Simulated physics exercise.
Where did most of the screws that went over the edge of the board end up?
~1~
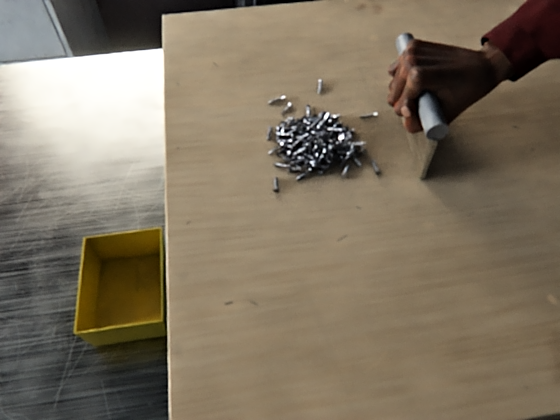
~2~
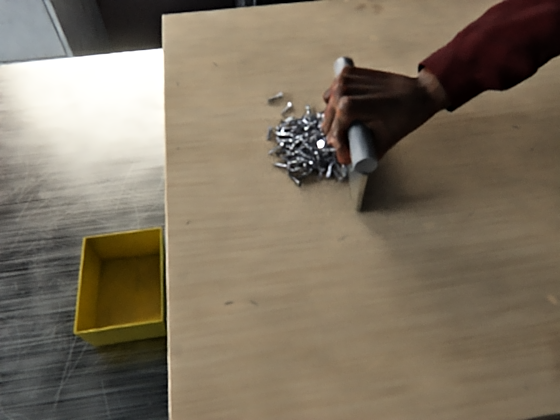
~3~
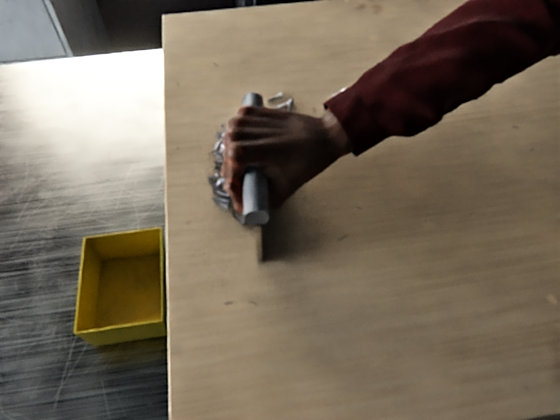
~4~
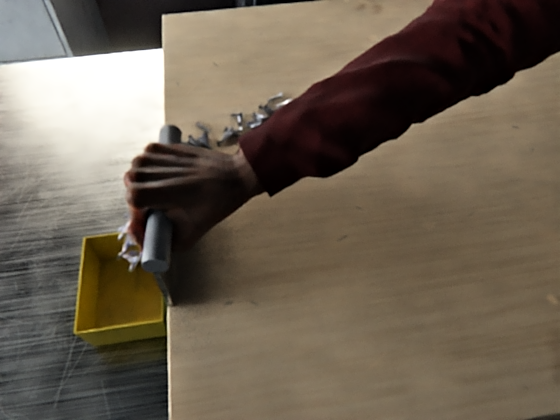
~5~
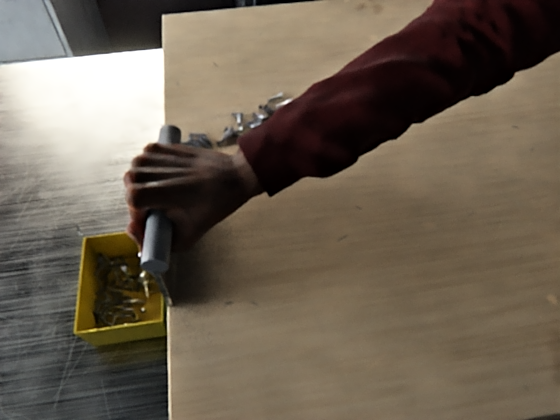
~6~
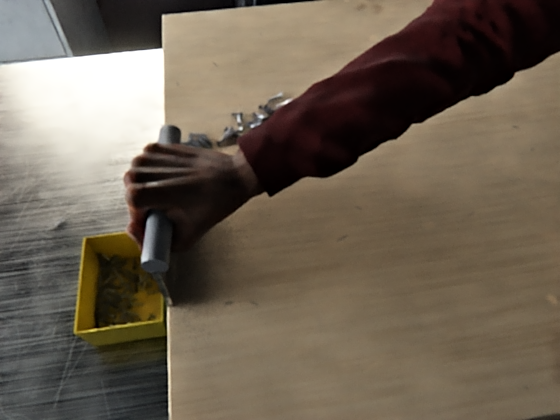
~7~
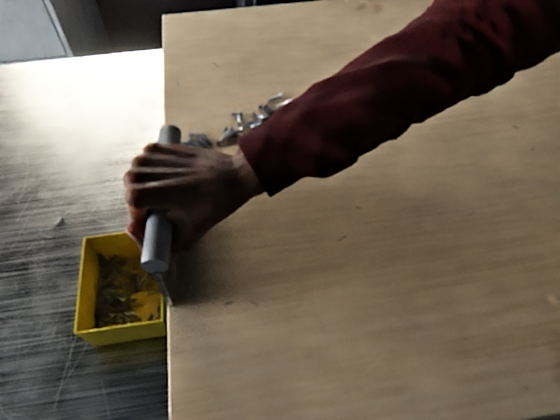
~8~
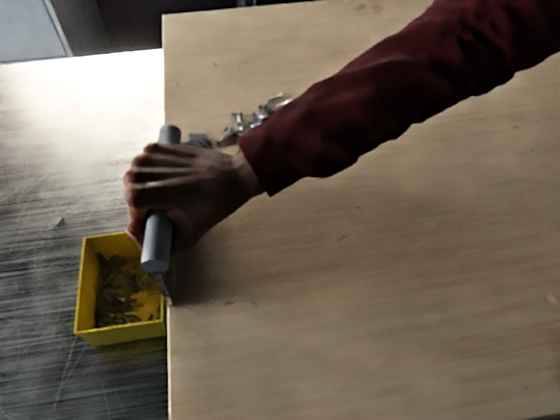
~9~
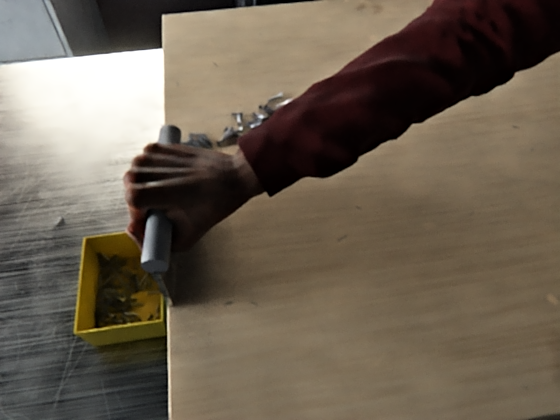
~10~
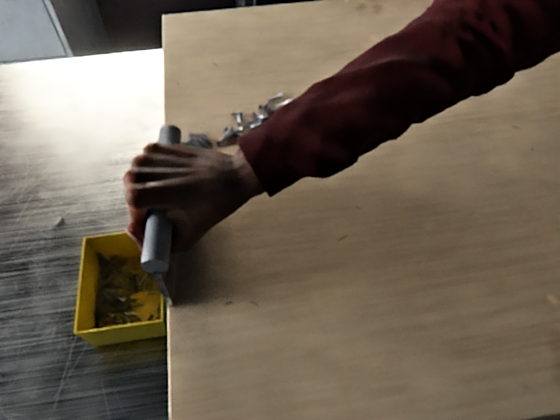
Most of them landed in the yellow tin below the edge, and only a small share fell outside it.
